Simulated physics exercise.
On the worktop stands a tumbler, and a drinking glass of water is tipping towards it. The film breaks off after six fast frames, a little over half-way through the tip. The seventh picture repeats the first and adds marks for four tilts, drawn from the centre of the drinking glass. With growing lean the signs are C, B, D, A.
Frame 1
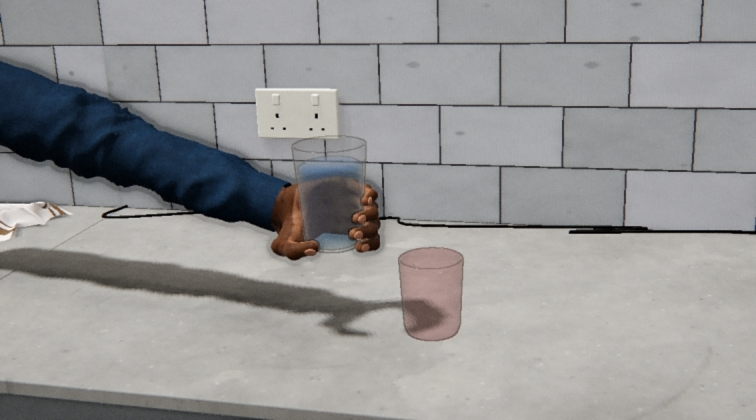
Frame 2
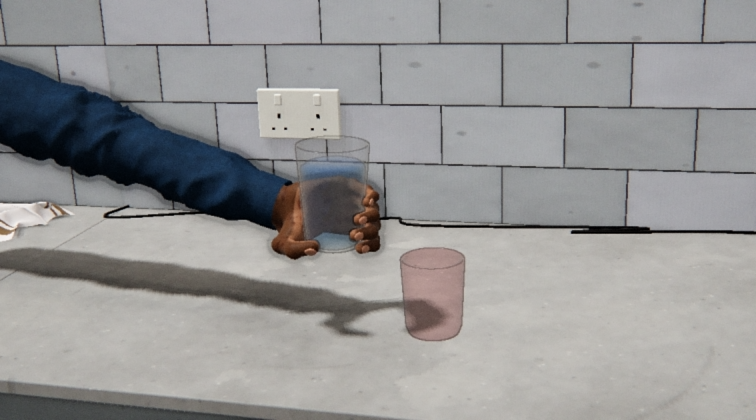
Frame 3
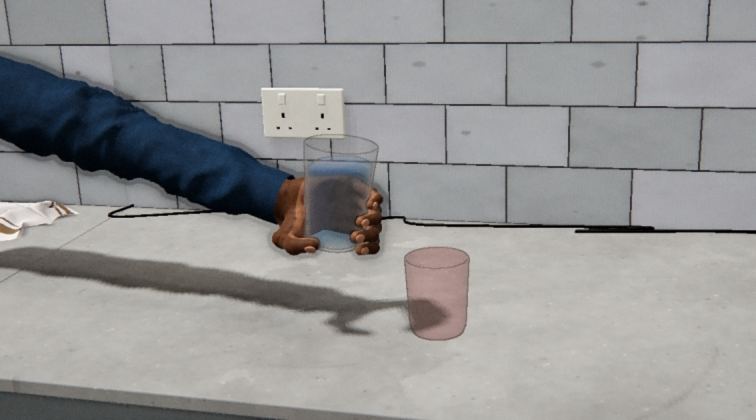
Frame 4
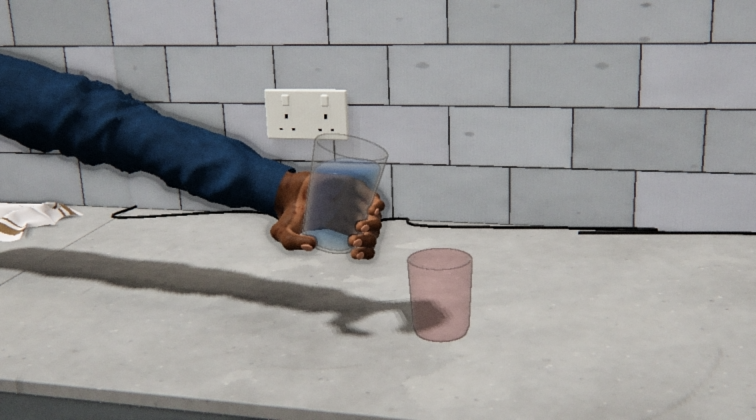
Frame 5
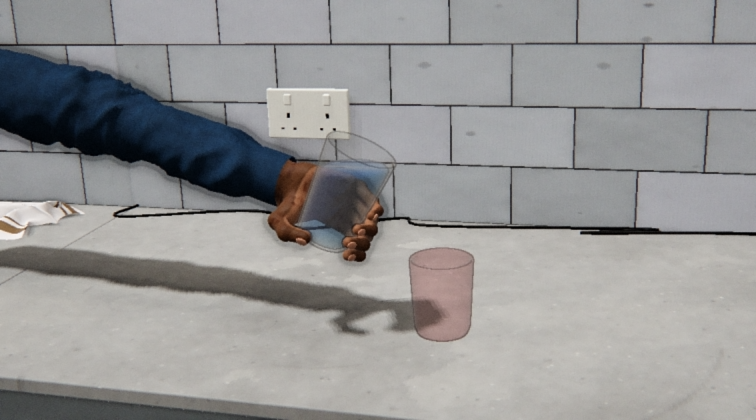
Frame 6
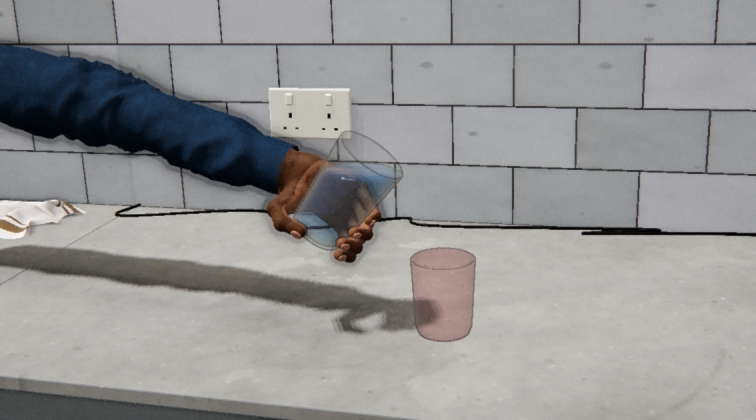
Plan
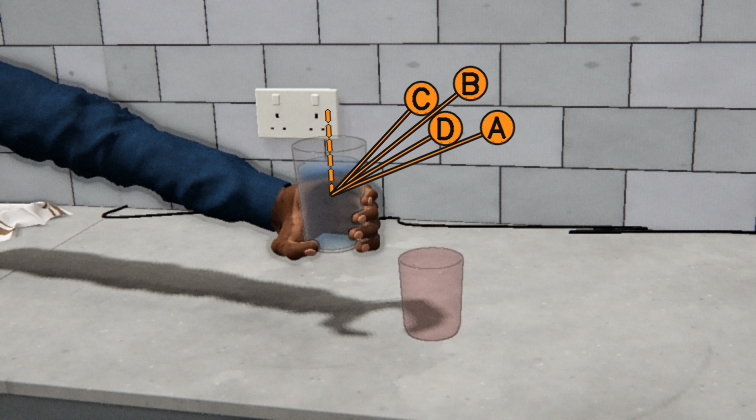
A hand in a dark blue sleeve held a clear glass of water upright on the worktop, then tilted it steadily rightward on the side of a still, pinkish tumbler, with no water leaving it.
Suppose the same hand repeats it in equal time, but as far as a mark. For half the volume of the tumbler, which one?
I would pick tilt A.
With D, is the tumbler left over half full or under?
Under.
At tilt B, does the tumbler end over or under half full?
Under half.
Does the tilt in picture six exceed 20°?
Yes.
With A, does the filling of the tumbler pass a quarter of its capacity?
Yes.
On the marked copy, A at (481, 134); B at (457, 94); C at (409, 110); D at (431, 136).
For tilt A, the tumbler ends with about 49 % of what it can hold.
For tilt B, the tumbler ends with about 19 % of what it can hold.
For tilt C, the tumbler ends with about 8 % of what it can hold.
For tilt D, the tumbler ends with about 32 % of what it can hold.
